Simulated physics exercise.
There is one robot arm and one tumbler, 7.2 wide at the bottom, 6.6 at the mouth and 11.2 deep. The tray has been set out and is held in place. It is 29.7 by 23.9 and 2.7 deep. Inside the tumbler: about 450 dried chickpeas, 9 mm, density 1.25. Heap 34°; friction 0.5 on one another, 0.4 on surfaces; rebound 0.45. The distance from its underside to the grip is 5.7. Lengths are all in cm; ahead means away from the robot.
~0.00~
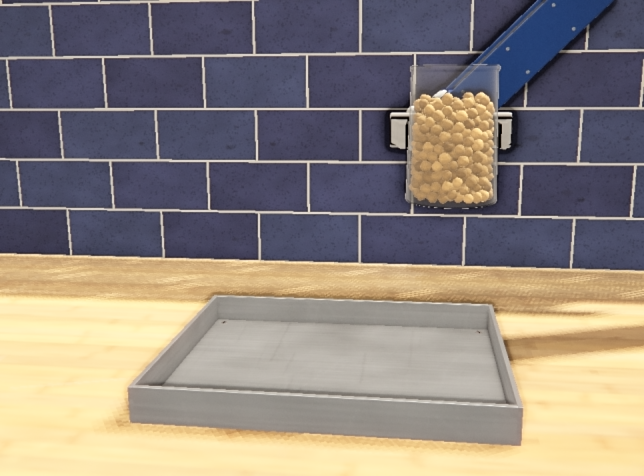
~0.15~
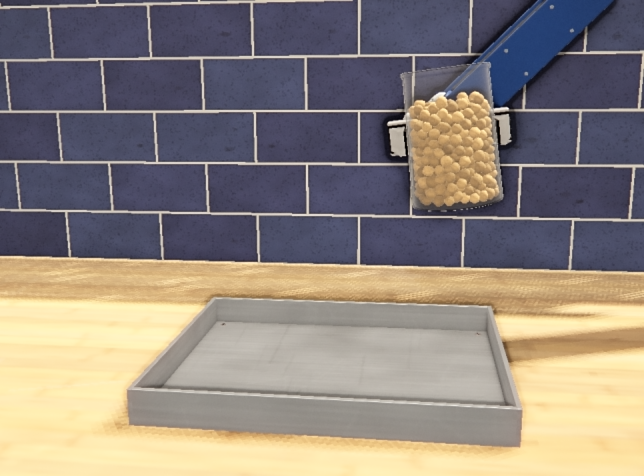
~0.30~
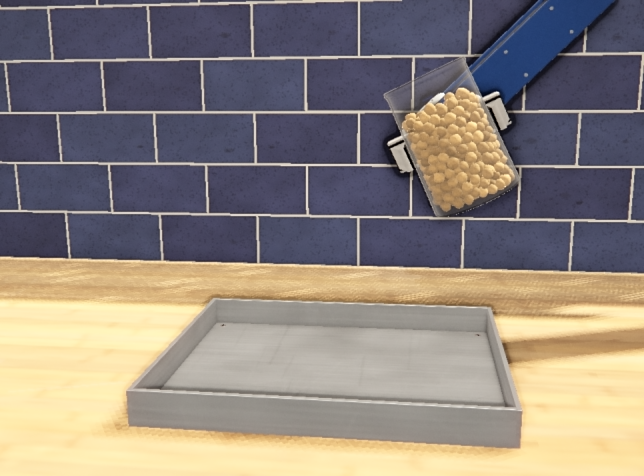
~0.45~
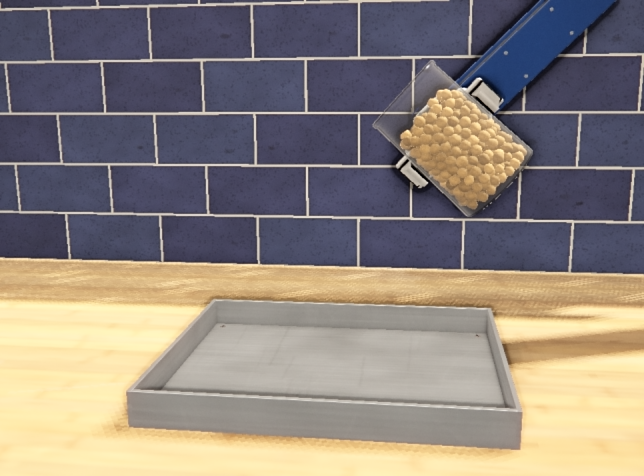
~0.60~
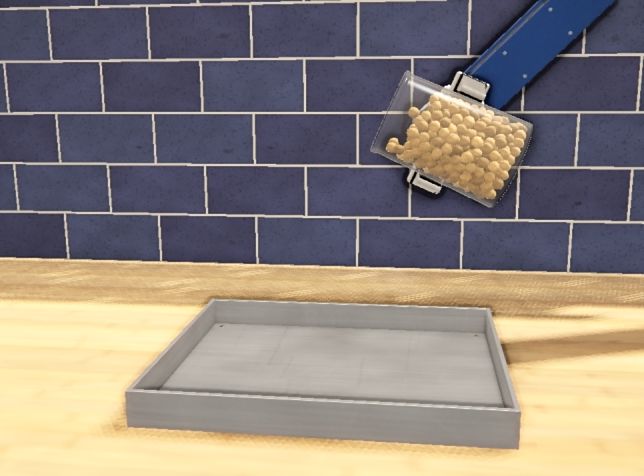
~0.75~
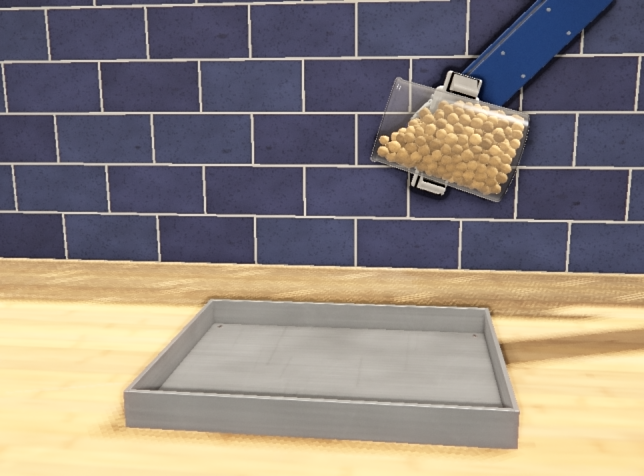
We see a blue robot arm holding a clear tumbler of dried chickpeas above and behind a grey tray, tilting it steadily leftward until it lies nearly on its side, the chickpeas shifting toward its open end.
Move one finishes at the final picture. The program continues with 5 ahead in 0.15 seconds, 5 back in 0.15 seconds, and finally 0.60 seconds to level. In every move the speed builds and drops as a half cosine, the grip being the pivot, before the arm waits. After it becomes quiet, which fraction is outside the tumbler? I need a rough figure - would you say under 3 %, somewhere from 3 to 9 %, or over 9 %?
I would say over 9 %.
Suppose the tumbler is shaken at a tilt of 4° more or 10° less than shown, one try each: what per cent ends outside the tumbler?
First try around 20 %, second around 5 %.
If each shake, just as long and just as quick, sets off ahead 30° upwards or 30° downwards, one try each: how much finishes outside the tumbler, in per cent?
Try one gives about 20 in a hundred, try two about 5 in a hundred.
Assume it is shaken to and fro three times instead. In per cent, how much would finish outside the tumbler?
That would give close to 35 percent.
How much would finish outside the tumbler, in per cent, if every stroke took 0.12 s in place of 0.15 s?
In that case around 25 per cent.
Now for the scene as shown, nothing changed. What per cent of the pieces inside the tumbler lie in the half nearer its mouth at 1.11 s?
Some 35 percent is in that half.
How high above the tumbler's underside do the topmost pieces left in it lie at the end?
Height at rest: Approx. 10.0 cm.
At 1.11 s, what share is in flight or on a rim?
Roughly 9 percent.
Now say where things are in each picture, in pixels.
Tumbler middle at (453, 136), level; upper third of the load around (453, 119), from x 415 to 490, top at y 100; 454 in the tumbler, in the first frame.
Tumbler middle at (451, 138), tilted 7° forward; upper third of the load around (452, 121), from x 415 to 495, top at y 100, in the second frame.
Tumbler middle at (451, 139), tilted 25° forward; upper third of the load around (450, 123), from x 410 to 510, top at y 95, in the third frame.
Tumbler middle at (452, 140), tilted 48° forward; upper third of the load around (453, 125), from x 405 to 520, top at y 95, in the fourth frame.
Tumbler middle at (451, 139), tilted 66° forward; upper third of the load around (457, 124), from x 390 to 520, top at y 100, in the fifth frame.
Tumbler middle at (450, 139), tilted 73° forward; upper third of the load around (463, 125), from x 385 to 520, top at y 105; 454 in the tumbler, in the sixth frame.
By 1.11 s, tilted 71° forward, highest piece 24 above the table; 400 in the tumbler, 15 in the tray, 39 in flight or on a rim.
By 1.47 s, tilted 15° forward, highest piece 26 above the table; 394 in the tumbler, 60 in the tray.
By 1.85 s, level, highest piece 26 above the table; 394 in the tumbler, 60 in the tray.
By 2.90 s, level, highest piece 26 above the table; 394 in the tumbler, 60 in the tray.
Final count, 394 in the tumbler, 60 in the tray. That is 13 % outside the tumbler.
